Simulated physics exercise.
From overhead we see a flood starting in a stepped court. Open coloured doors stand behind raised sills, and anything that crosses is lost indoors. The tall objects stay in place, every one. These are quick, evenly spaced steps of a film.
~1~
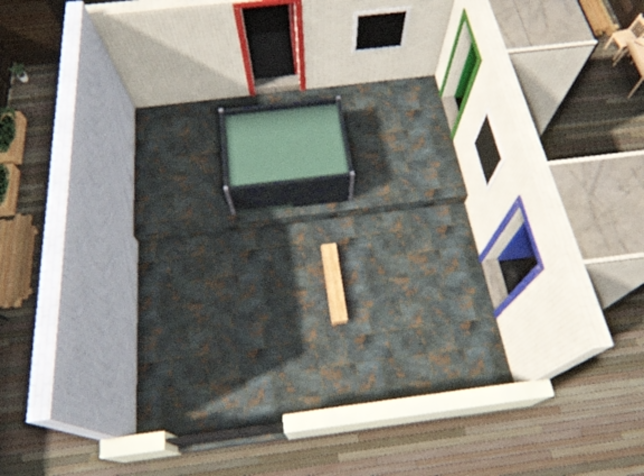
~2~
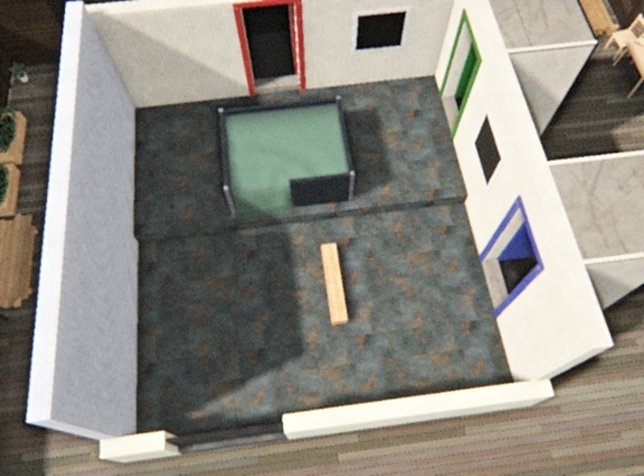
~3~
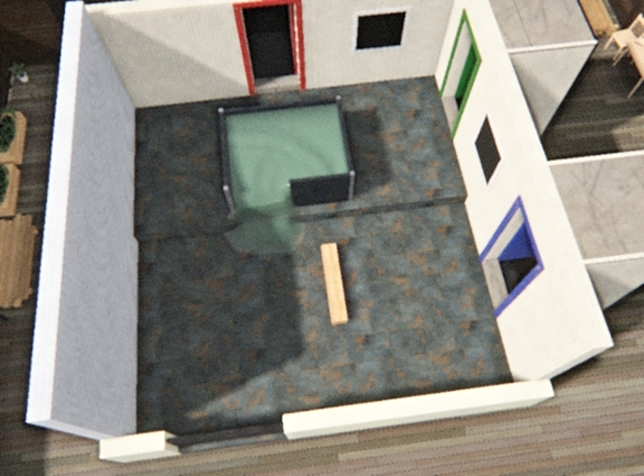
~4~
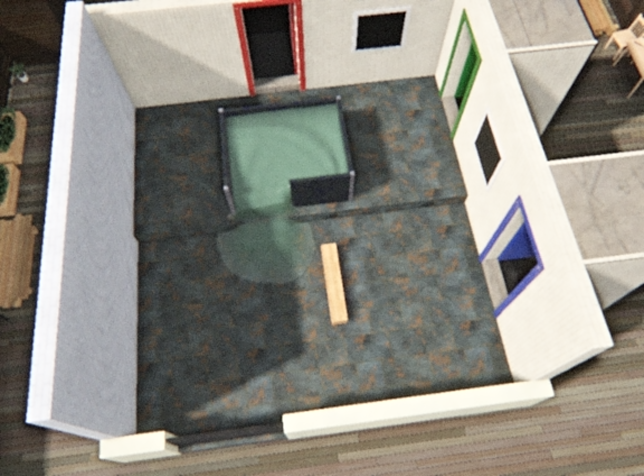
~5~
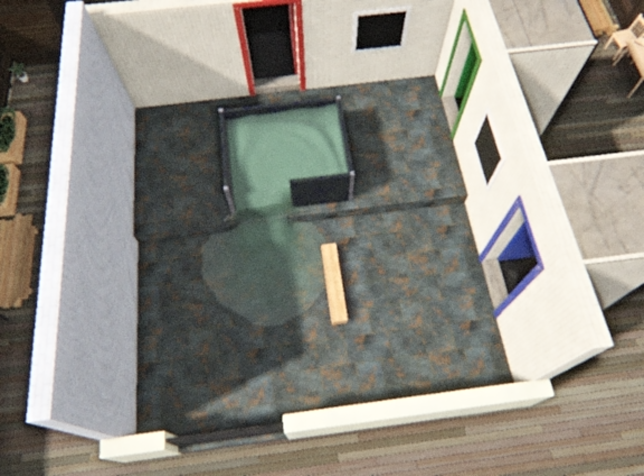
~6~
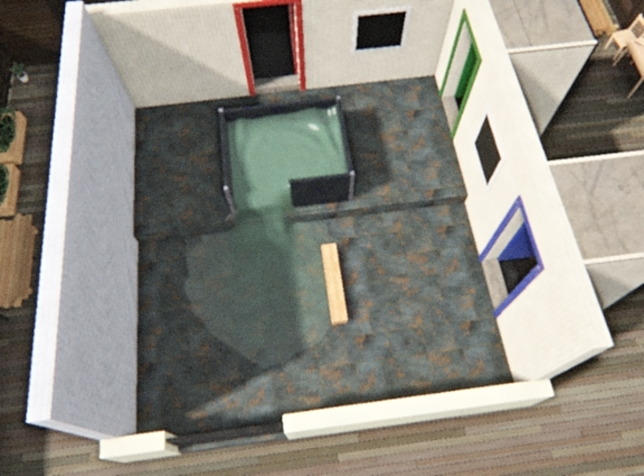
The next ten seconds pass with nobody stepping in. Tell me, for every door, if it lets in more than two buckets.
In the end the blue door sees two pails or less, the green door sees two pails or less, the red door sees two pails or less.
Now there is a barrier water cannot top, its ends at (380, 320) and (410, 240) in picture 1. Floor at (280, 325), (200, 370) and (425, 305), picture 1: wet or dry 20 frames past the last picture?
Outcome per location, in sequence: Soaking, soaking, soaking.
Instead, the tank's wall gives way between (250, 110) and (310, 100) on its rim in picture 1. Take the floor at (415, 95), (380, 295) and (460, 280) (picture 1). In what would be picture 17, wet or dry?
First soaked, second unwetted, third unwetted.
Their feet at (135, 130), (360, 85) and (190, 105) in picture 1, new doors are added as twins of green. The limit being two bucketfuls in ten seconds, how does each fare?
First falls short, then falls short, then falls short.
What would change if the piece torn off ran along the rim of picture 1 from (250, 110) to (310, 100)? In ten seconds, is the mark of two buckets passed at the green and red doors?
My reading: The green door is over; the red door passes that mark.
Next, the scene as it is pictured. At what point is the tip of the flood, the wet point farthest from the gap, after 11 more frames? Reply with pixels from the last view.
I reckon the front has reached (489, 393) by then.
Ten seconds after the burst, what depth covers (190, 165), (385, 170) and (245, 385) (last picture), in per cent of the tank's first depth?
0, 0, 10 %.
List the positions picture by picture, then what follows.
In the first picture, the open tank at (285, 144) is whole and still.
In the second picture, the front is at (297, 223), out from the gap at (262, 199).
In the third picture, the front is at (293, 247), out from the gap at (262, 201).
In the fourth picture, water pours out at (263, 202) and has run to (293, 276).
In the fifth picture, the front is at (259, 320), out from the gap at (263, 202).
In the sixth picture, water pours out at (263, 202) and has run to (262, 359).
A moment on, water covers 35 % of the floor; the blue door not reached, the green door not reached, the red door not reached.
Next, water covers 35 % of the floor; the blue door not reached, the green door not reached, the red door not reached.
Then, water covers 45 % of the floor; the blue door wet at the sill, nothing in, the green door not reached, the red door not reached.
Later, water covers 60 % of the floor; the blue door wet at the sill, nothing in, the green door not reached, the red door not reached.
In the end, water covers 60 % of the floor; the blue door wet at the sill, nothing in, the green door not reached, the red door not reached.
